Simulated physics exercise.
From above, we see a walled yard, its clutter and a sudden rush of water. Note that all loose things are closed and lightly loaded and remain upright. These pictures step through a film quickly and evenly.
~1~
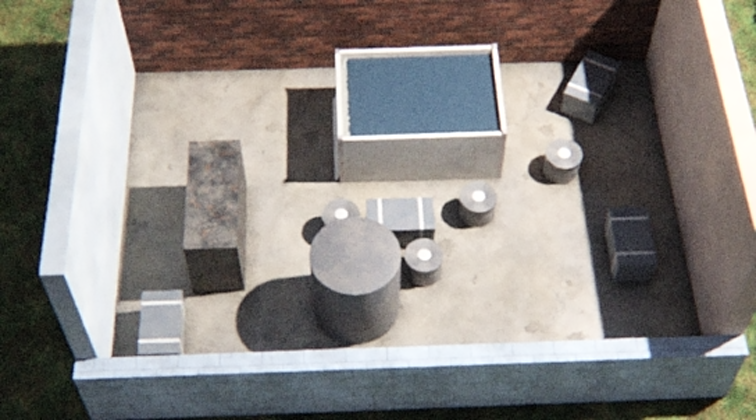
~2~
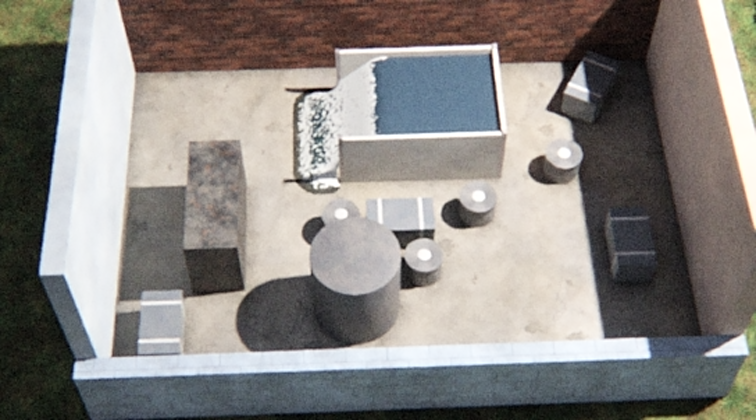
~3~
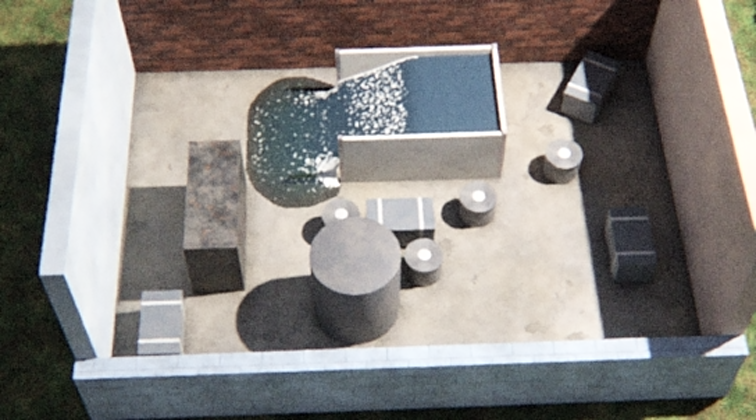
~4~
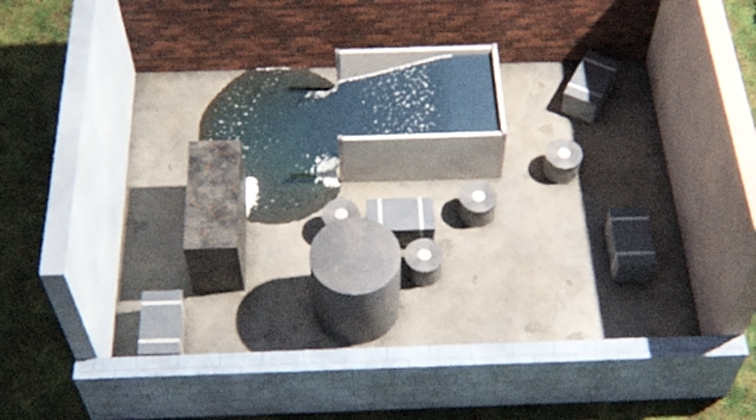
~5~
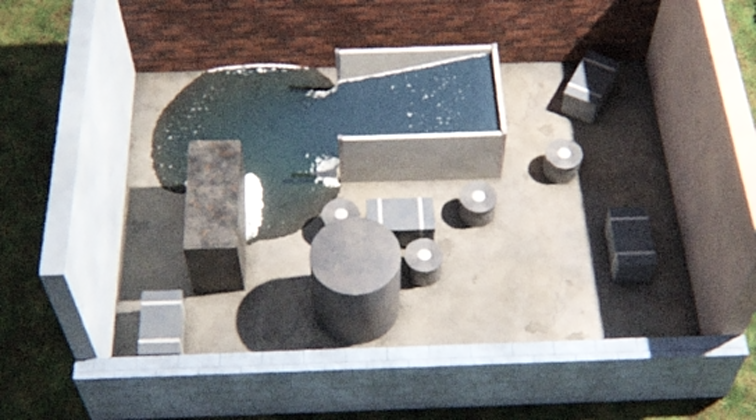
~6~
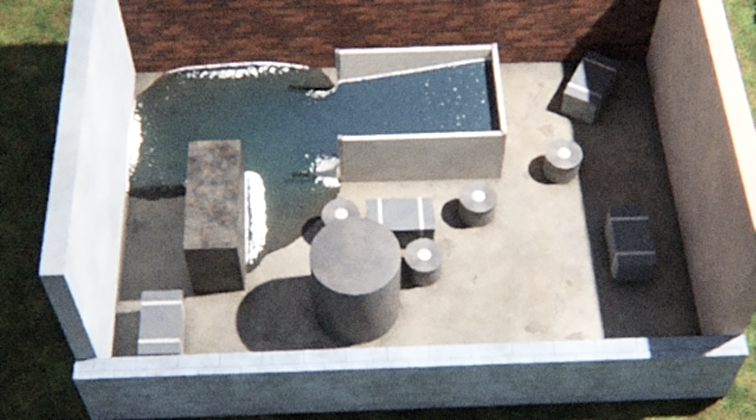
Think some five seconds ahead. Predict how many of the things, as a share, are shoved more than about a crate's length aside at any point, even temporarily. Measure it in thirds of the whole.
The share moved far is below one third.
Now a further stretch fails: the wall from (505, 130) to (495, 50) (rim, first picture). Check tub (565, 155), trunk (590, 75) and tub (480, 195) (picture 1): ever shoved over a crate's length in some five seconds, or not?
Object by object: Covered the distance, covered the distance, short of it.
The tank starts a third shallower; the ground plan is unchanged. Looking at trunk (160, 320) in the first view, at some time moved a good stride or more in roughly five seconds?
That one, I'd say: Made it that far.
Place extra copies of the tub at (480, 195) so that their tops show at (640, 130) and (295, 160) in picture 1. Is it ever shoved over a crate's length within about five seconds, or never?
First one missed the mark, second one cleared the mark.
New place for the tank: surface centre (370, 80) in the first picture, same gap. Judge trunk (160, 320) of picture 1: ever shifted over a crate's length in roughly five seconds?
Travelled that far.
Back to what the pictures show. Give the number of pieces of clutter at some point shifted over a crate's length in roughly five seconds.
Count: 2.
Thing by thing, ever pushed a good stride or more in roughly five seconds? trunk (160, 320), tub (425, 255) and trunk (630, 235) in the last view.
The first is driven that far, the second not so far, and the third not so far.
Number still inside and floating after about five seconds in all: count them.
2 in all.
A moment on, 0 of 8 are well off their spots; 0 afloat.
Next, 0 of 8 are well off their spots; 0 afloat.
Later, 0 of 8 are well off their spots; 1 afloat.
In the end, 2 of 8 are well off their spots, and 2 have been at some point; 2 afloat.
